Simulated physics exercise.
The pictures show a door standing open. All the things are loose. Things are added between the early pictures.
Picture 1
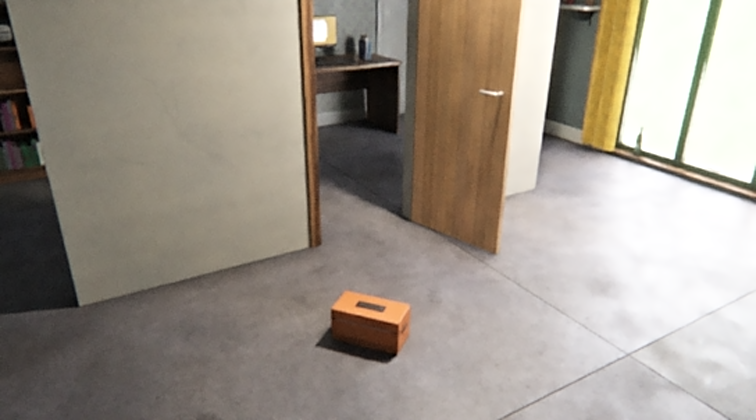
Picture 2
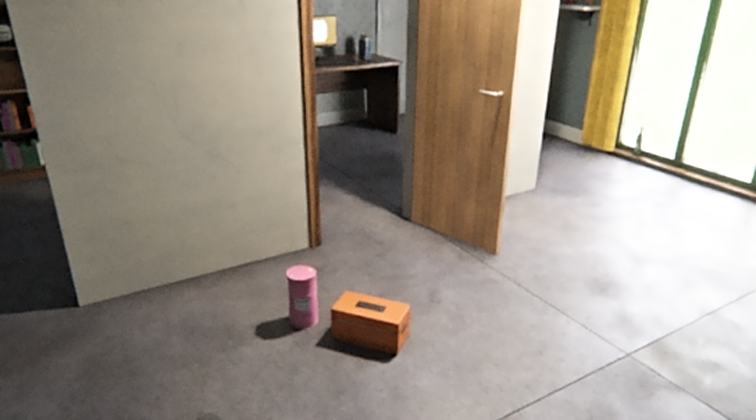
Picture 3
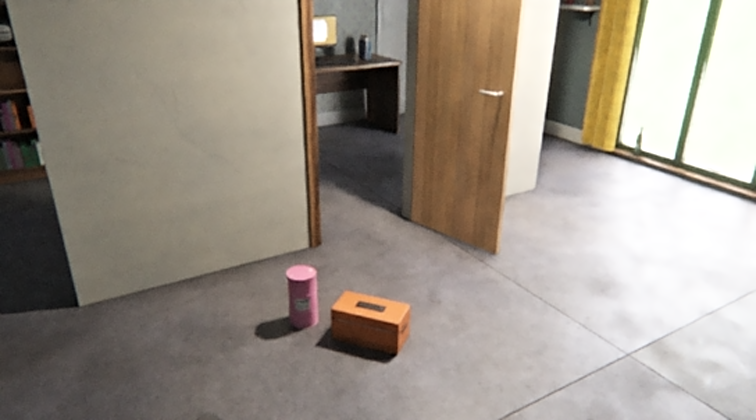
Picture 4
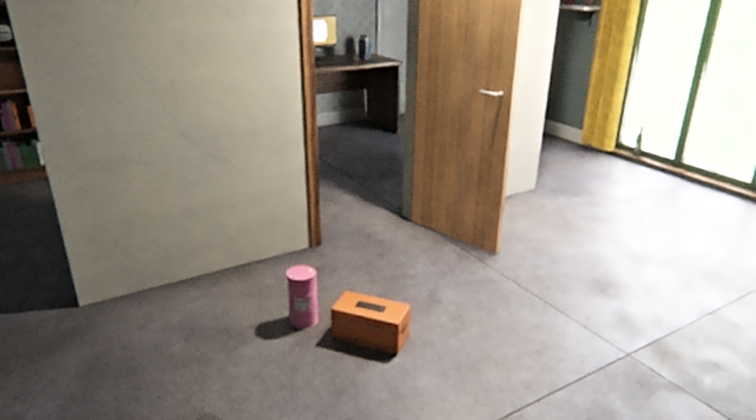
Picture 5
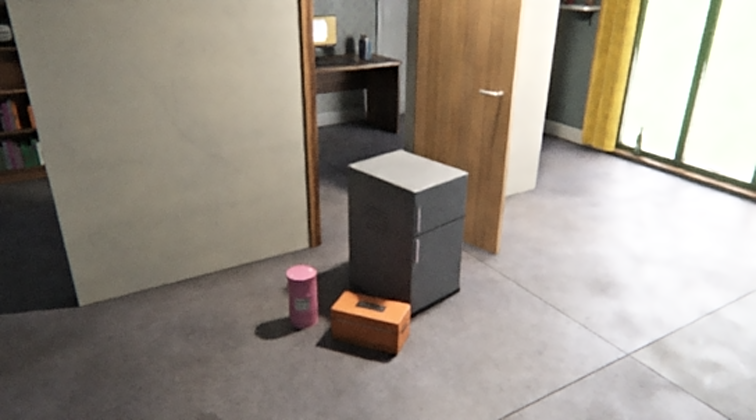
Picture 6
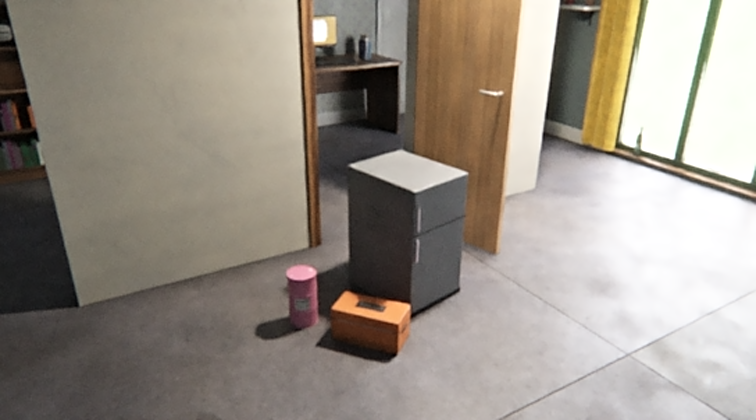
The video shows an orange toolbox on a grey floor near a wide-open wooden door; a pink canister appears to its left, then a grey appliance appears behind them, while the door and everything else stay still.
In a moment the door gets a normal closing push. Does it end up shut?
In the end the door is blocked.
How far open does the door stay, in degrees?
About 60°.
Then, 0.40 s on from there, door at 96°.
Then, 0.60 s on from there, door at 86°.
Then, 0.80 s on from there, door at 74°.
Then, 1.00 s on from there, door at 62°.
In the end, door at 62°; all 3 unmoved. At the end, from the last picture's camera, grey appliance near (405, 230).
